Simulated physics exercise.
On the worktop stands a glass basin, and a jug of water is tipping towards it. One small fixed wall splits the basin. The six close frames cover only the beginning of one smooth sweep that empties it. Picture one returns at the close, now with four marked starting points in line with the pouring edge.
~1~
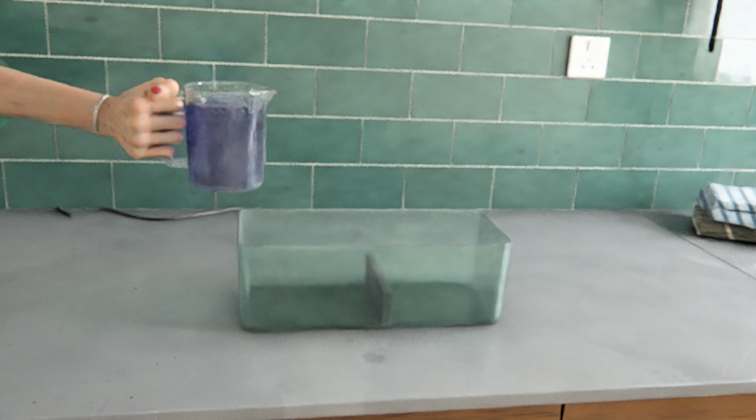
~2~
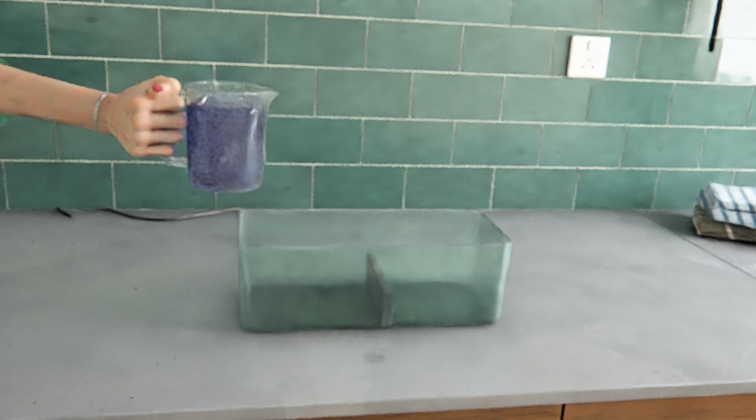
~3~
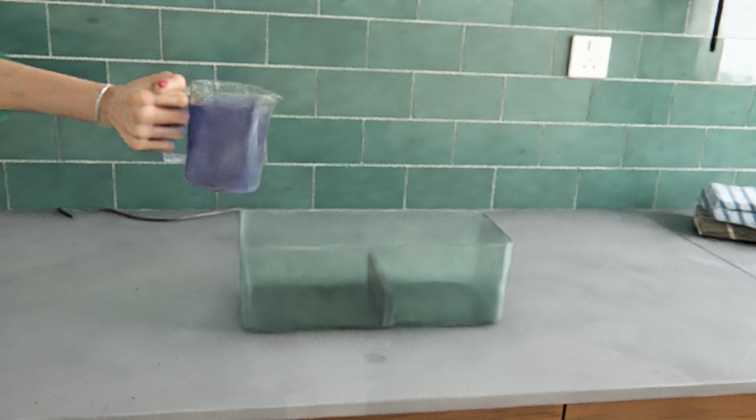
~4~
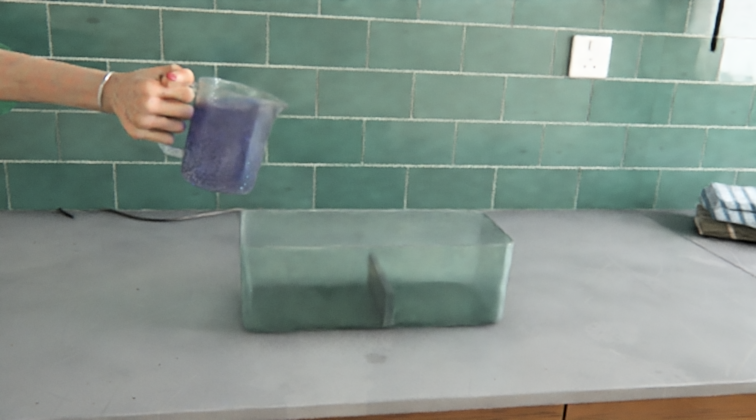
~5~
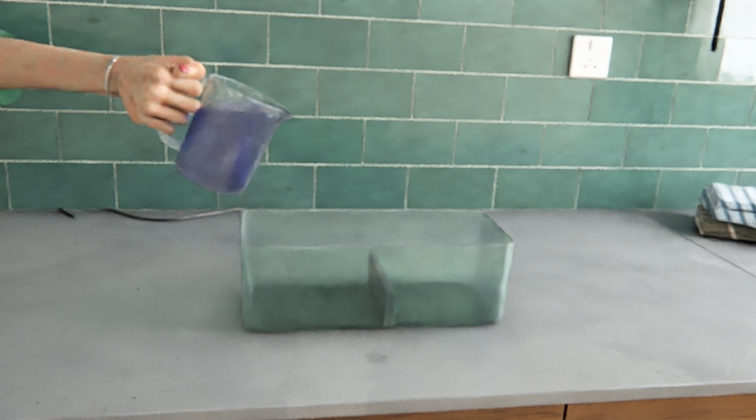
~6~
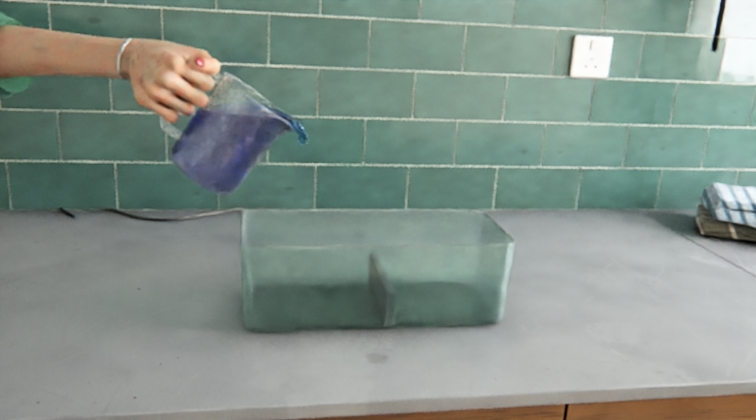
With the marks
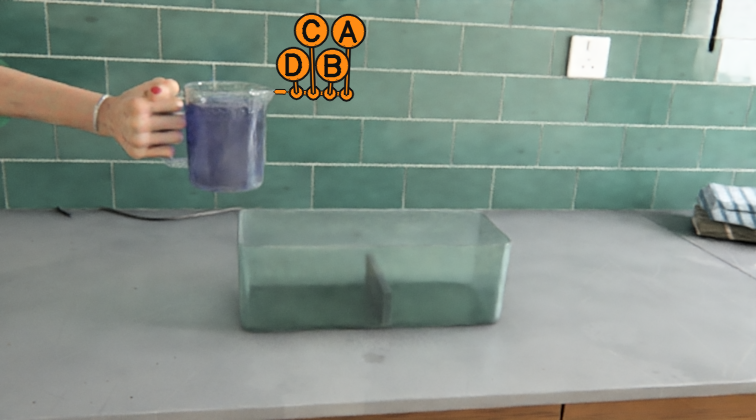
A grey worktop against a wall of glossy green tiles is seen from the front and slightly above, the view holding still. A clear glass basin with a low dividing wall stands in the middle, a socket and folded cloths are at right, and a hand at left holds a clear jug of purple-blue water. The hand keeps the jug upright, then tilts it steadily rightward until water slips over its lip.
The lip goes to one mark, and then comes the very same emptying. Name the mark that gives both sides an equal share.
The answer is dot B.
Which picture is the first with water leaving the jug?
Picture 6.
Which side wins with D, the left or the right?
The left one.
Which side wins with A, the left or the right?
The right one.
In orange, A at (346, 94); B at (329, 93); C at (313, 93); D at (296, 92).
Choosing A, about 25 % ends left of the wall and 74 % right of it.
Choosing B, about 53 % ends left of the wall and 46 % right of it.
Choosing C, about 86 % ends left of the wall and 11 % right of it; 3 % is lost outside.
Choosing D, about 94 % ends left of the wall and 4 % right of it.
